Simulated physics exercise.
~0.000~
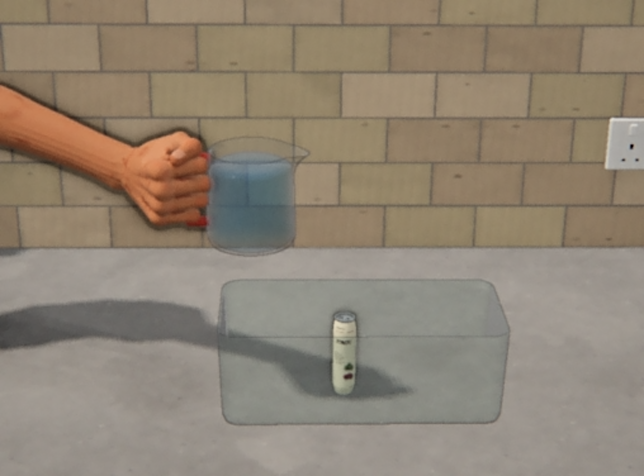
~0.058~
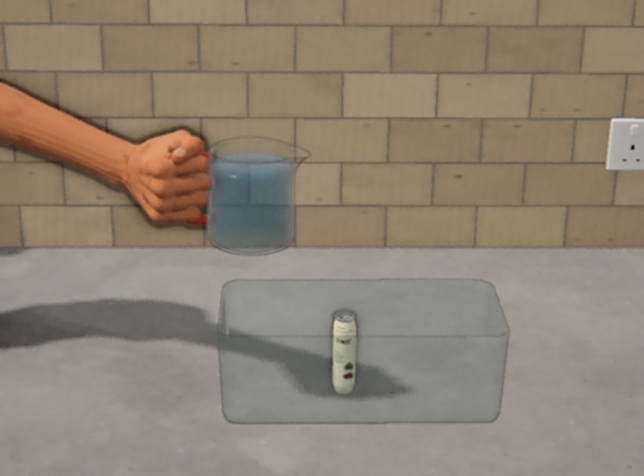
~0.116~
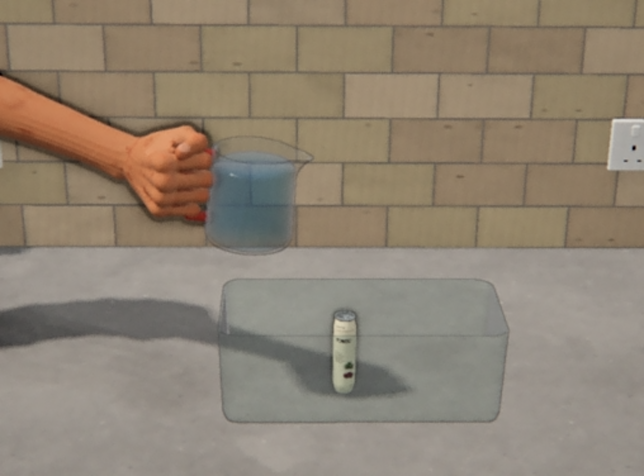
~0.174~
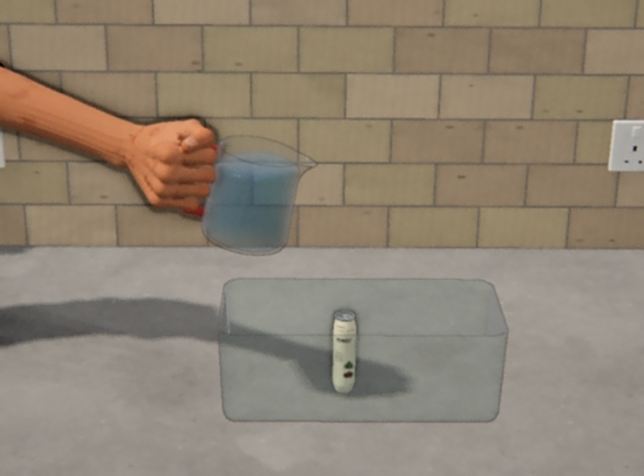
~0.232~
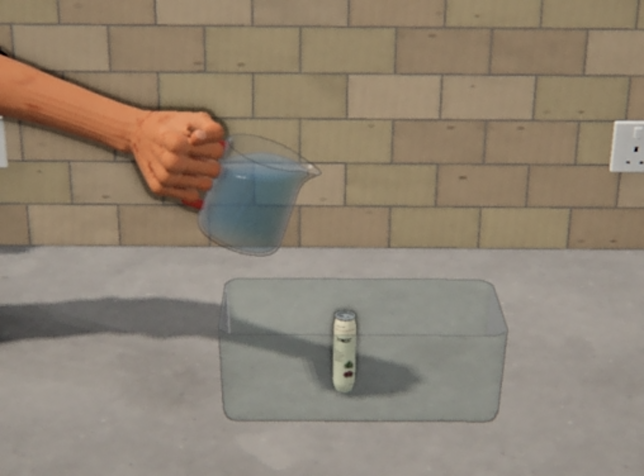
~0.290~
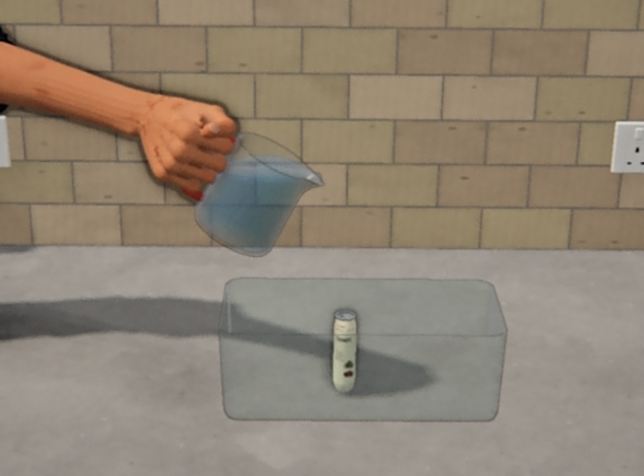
A hand held a clear pitcher of blue water above a see-through oblong basin with a small closed tin standing inside, then gradually tilted the pitcher to the right while the tin stayed still.
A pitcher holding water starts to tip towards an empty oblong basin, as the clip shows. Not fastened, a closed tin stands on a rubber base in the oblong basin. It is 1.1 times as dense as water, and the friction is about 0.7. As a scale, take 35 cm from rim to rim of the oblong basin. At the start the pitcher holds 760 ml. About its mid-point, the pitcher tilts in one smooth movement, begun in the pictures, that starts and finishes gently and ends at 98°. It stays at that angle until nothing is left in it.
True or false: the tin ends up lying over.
False.
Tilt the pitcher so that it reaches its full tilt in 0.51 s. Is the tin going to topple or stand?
In that case the tin stays vertical.
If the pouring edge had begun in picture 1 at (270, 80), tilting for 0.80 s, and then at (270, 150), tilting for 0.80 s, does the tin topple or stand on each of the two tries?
The tin overturns the first time and overturns the second time.
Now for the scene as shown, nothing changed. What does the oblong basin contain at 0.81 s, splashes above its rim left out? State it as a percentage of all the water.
My estimate is about 56 percent.
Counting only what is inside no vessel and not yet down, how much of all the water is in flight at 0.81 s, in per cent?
I'd say some 20 per cent is in the air.
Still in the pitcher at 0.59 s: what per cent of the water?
Near 68 in a hundred.
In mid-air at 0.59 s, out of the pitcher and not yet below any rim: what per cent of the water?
I'd say close to 22 per cent.
After 0.59 s the tilt is 83° and 67 per cent is still to pour; the tin stands where it began.
After 0.81 s the tilt is 98° and 25 per cent is still to pour; the tin stands where it began.
After 1.05 s the tilt is 98° and 8 per cent is still to pour; the tin stands where it began.
After 1.30 s the tilt is 98° and 2 per cent is still to pour; the tin stands where it began.
In the end the tin stands where it began.
